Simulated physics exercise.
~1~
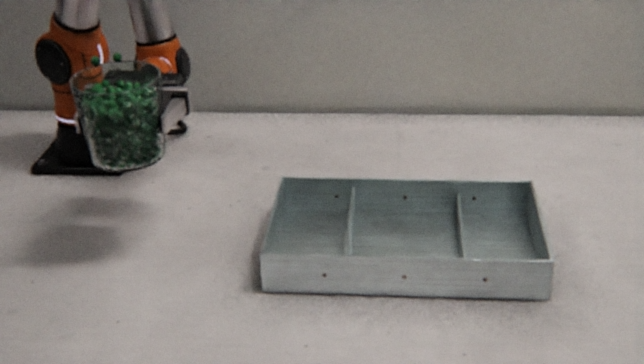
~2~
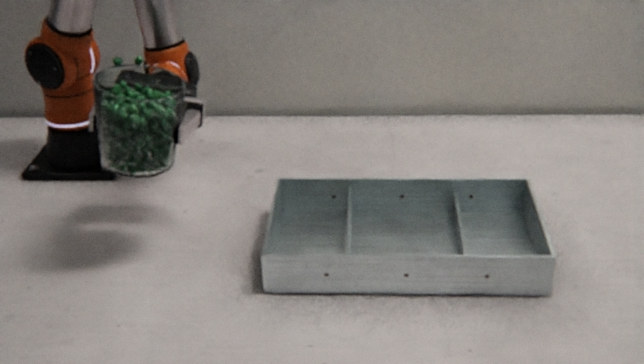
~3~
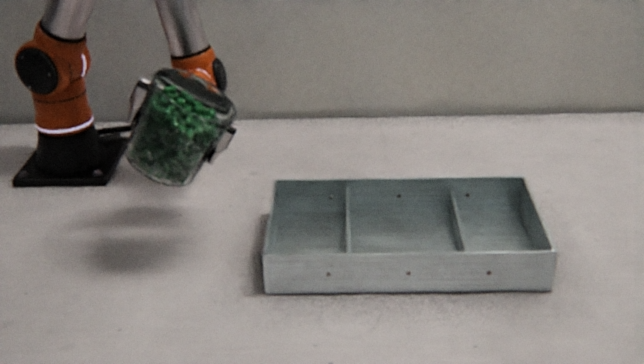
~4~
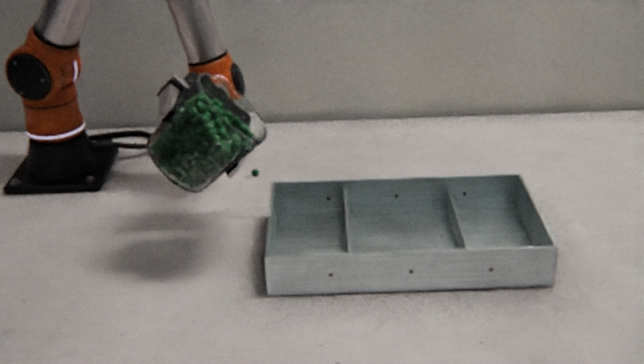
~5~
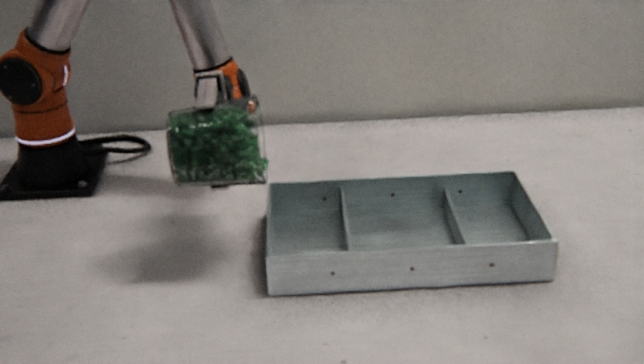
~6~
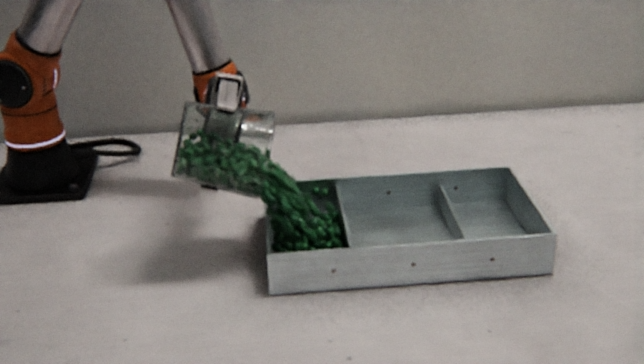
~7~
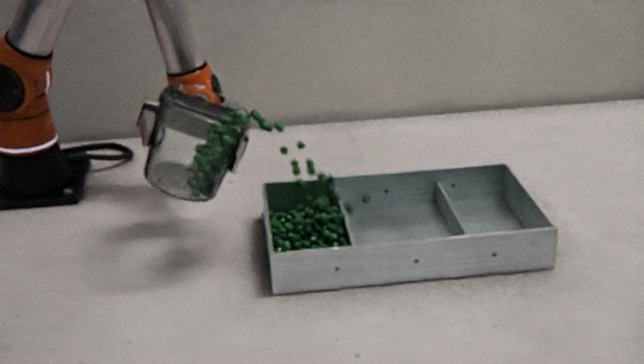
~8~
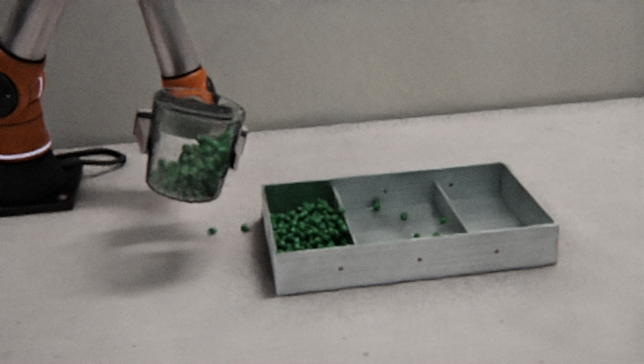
A robot arm tips green beads from a clear beaker mostly into a tray's left compartment.
